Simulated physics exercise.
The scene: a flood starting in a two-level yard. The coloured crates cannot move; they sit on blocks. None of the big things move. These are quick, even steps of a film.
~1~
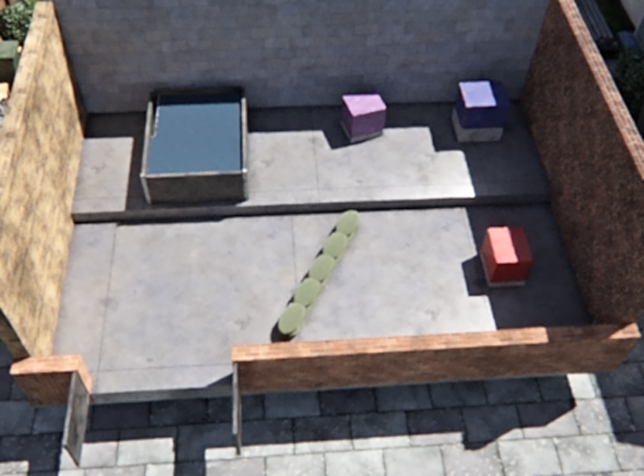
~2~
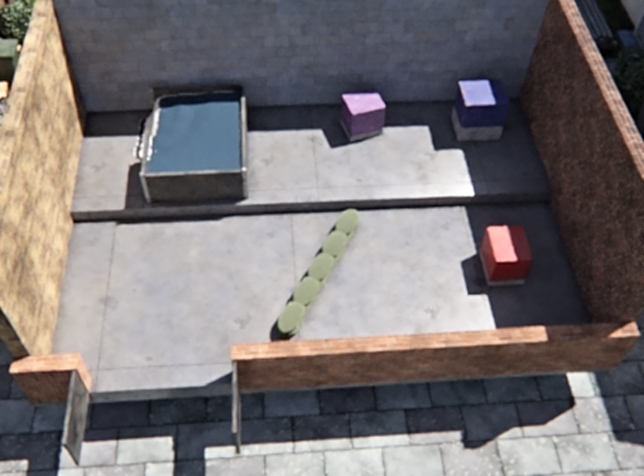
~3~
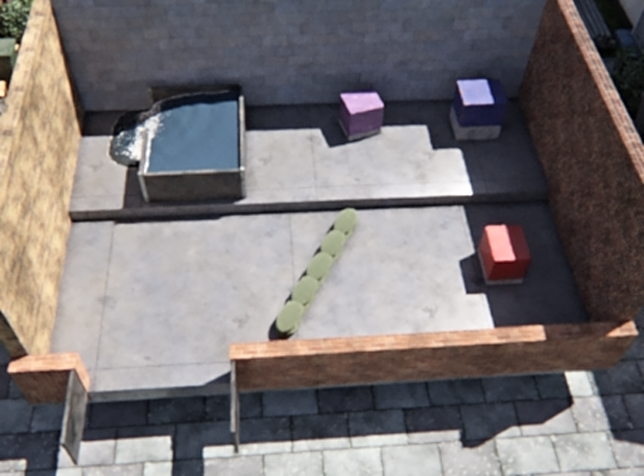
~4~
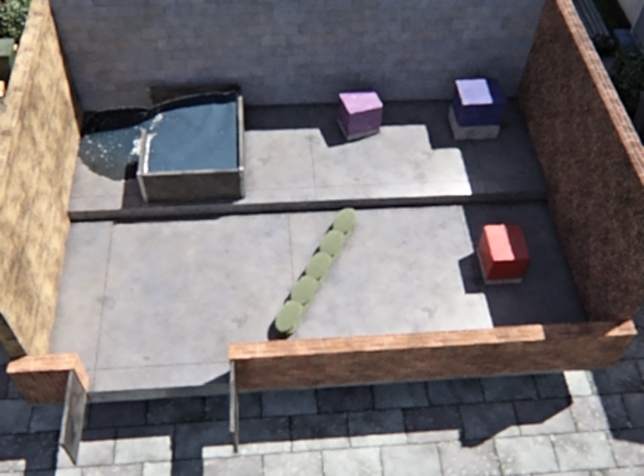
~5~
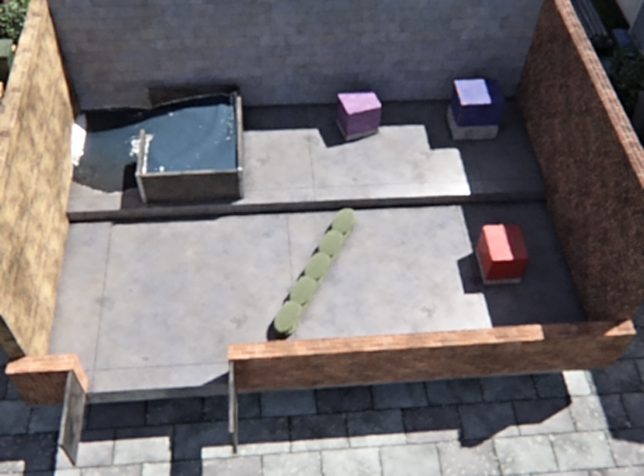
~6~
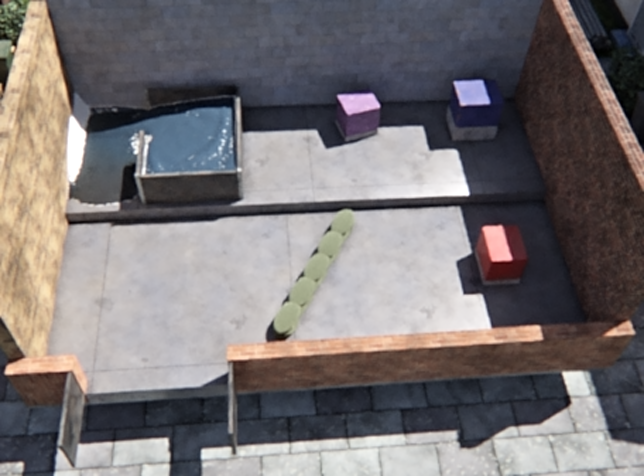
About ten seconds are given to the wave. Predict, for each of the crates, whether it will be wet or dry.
My prediction: The red crate will be dry, the purple crate will be dry, the blue crate will be dry.
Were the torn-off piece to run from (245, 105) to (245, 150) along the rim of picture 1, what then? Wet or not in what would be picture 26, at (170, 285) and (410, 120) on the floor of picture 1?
First spot left untouched, second spot inundated.
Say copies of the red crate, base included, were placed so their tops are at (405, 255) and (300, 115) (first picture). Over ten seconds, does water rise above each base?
Taking them in order, the first is untouched and the second is untouched.
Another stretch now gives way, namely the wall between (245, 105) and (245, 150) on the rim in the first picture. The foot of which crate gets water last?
Last: The one in red.
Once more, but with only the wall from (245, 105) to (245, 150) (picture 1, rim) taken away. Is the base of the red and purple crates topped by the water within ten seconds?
Red gets drenched; purple gets drenched.
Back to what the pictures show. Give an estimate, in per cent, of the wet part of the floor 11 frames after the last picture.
I'd put it at roughly 15 per cent.
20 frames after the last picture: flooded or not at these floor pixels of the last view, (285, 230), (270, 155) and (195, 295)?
First spot clear, second spot clear, third spot swamped.
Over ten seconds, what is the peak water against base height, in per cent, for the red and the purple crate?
Respectively 20 % and 60 %.
A moment on, water covers 10 % of the floor; the red crate not reached, the purple crate not reached, the blue crate not reached.
Next, water covers 15 % of the floor; the red crate not reached, the purple crate not reached, the blue crate not reached.
Then, water covers 35 % of the floor; the red crate not reached, the purple crate water round its plinth, the blue crate not reached.
Later, water covers 40 % of the floor; the red crate not reached, the purple crate water round its plinth, the blue crate water round its plinth.
In the end, water covers 50 % of the floor; the red crate stayed above the water, the purple crate stayed above the water, the blue crate stayed above the water.
